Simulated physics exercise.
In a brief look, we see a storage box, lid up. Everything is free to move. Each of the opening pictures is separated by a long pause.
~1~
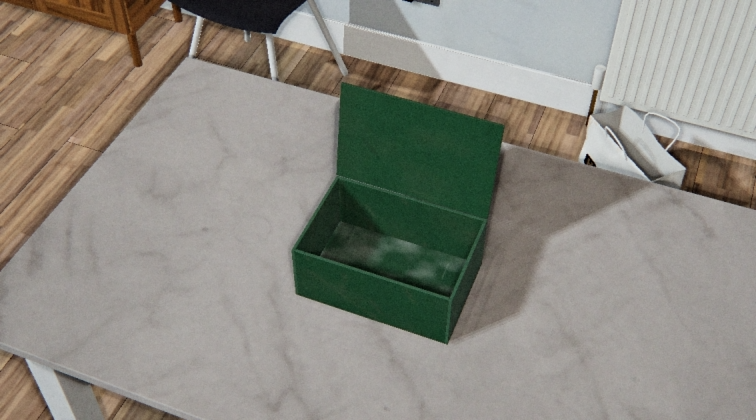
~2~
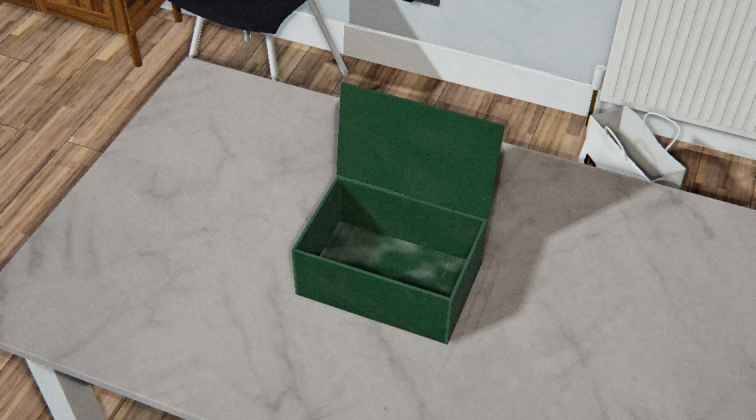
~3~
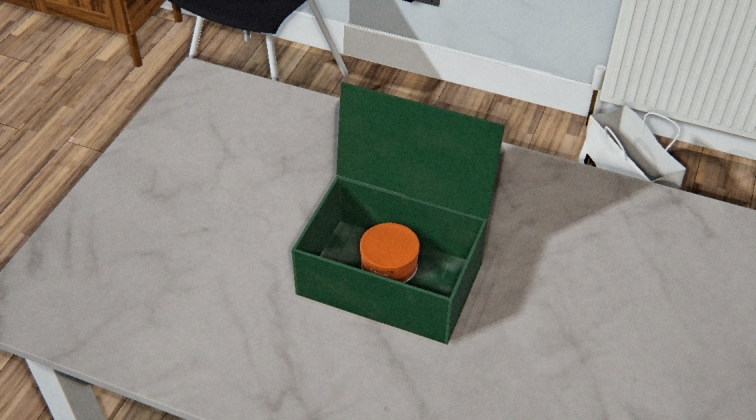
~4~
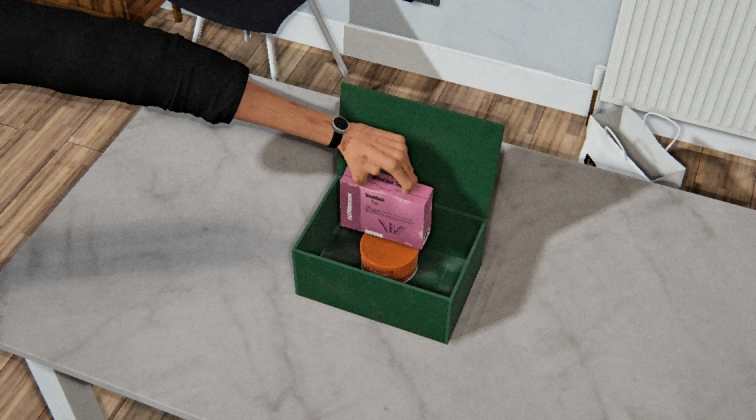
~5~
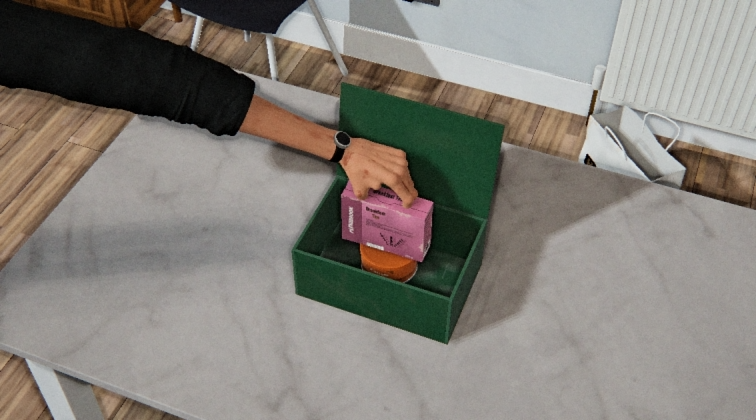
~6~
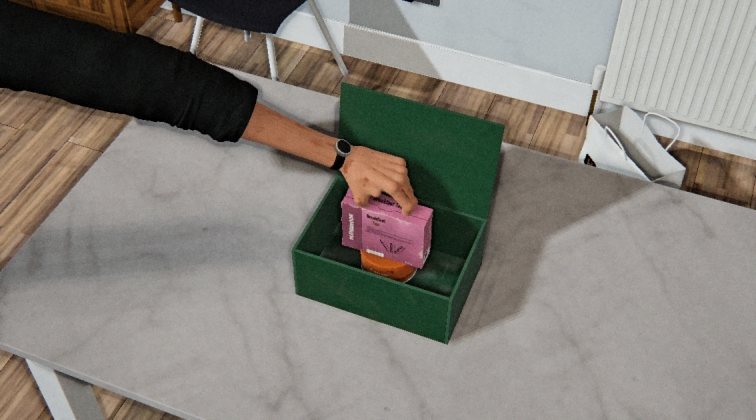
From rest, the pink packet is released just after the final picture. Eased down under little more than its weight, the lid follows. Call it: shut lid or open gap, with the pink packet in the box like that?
Open gap.
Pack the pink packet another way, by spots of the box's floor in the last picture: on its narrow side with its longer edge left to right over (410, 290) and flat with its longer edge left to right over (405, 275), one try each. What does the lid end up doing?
On the first try the lid stays partly open, and on the second it goes all the way down.
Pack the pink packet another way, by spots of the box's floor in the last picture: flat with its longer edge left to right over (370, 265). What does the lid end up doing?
With this placement the lid lies closed.
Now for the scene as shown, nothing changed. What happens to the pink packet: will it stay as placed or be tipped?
By the end the pink packet has kept its angle.
Then, 1.10 s on from there, lid starting down.
Then, 1.50 s on from there, lid 66° above the rim.
Then, 1.70 s on from there, lid 46° above the rim.
Then, 3.60 s on from there, lid 42° above the rim.
In the end, lid 42° above the rim; both unmoved. At the end, from the last picture's camera, pink packet near (387, 228).
